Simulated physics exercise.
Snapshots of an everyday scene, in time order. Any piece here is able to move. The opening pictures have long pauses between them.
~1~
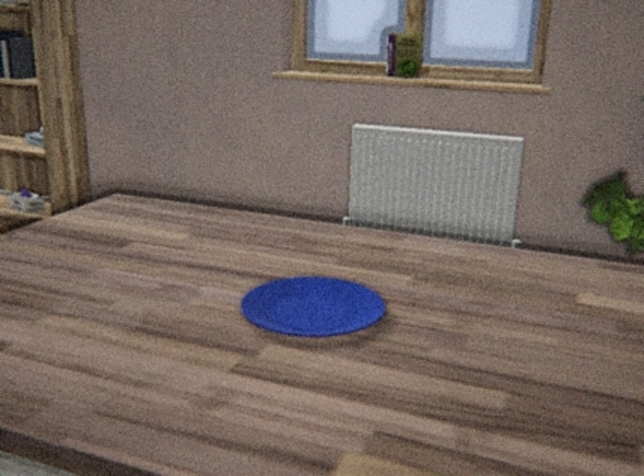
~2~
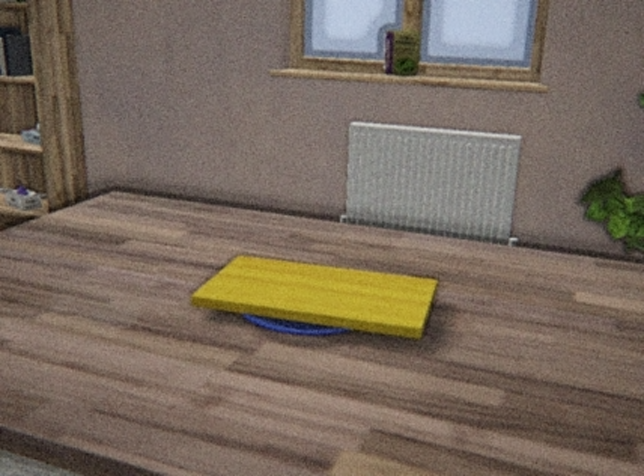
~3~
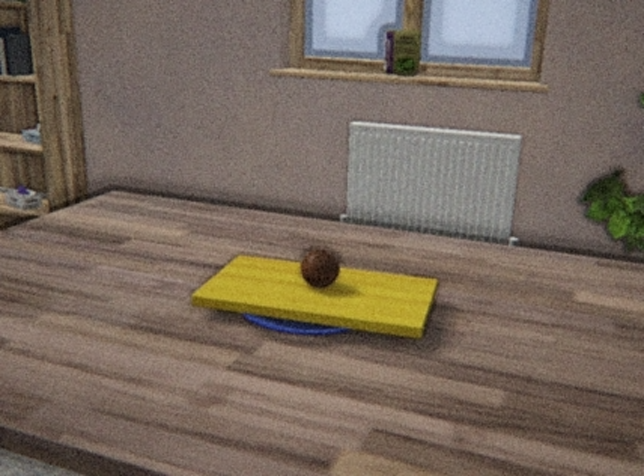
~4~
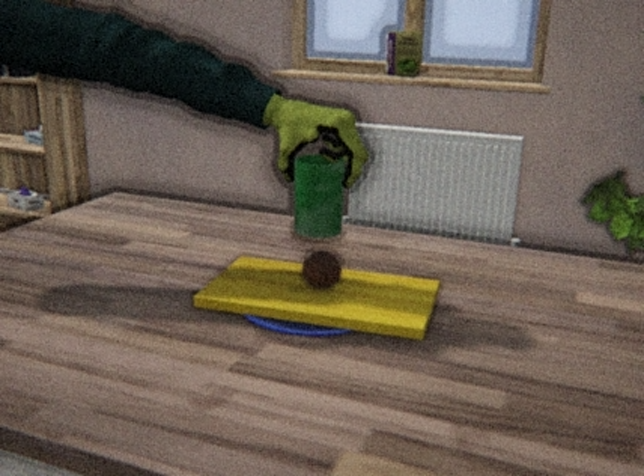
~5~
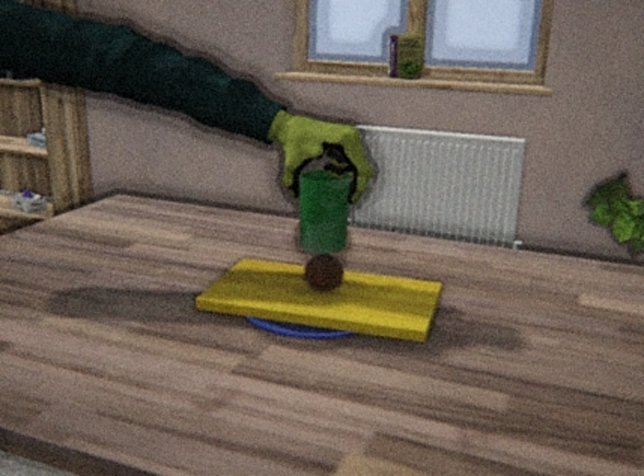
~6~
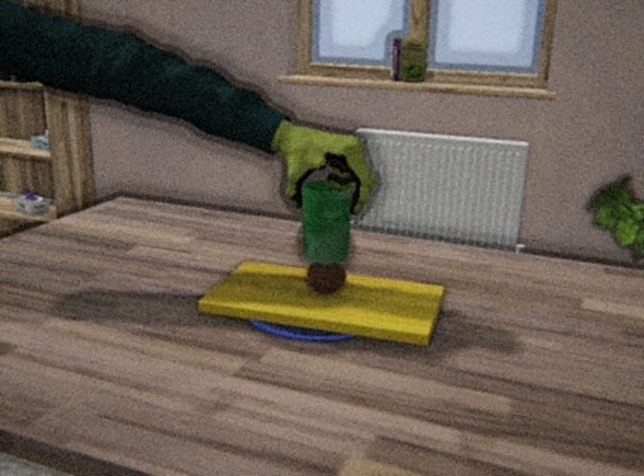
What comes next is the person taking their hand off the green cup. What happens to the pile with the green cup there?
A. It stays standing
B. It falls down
(B) It falls down.
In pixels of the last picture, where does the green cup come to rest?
Around (256, 260).
Then, 0.40 s past the last view, green cup rocked 17° from its first pose near (317, 222).
Then, 0.60 s past the last view, green cup now fallen.
Then, 0.70 s past the last view, things are still on the move.
Finally, fallen, green cup; the other 3 still in place. Final places as the last picture's camera would see them, green cup near (257, 260). The pile comes apart.
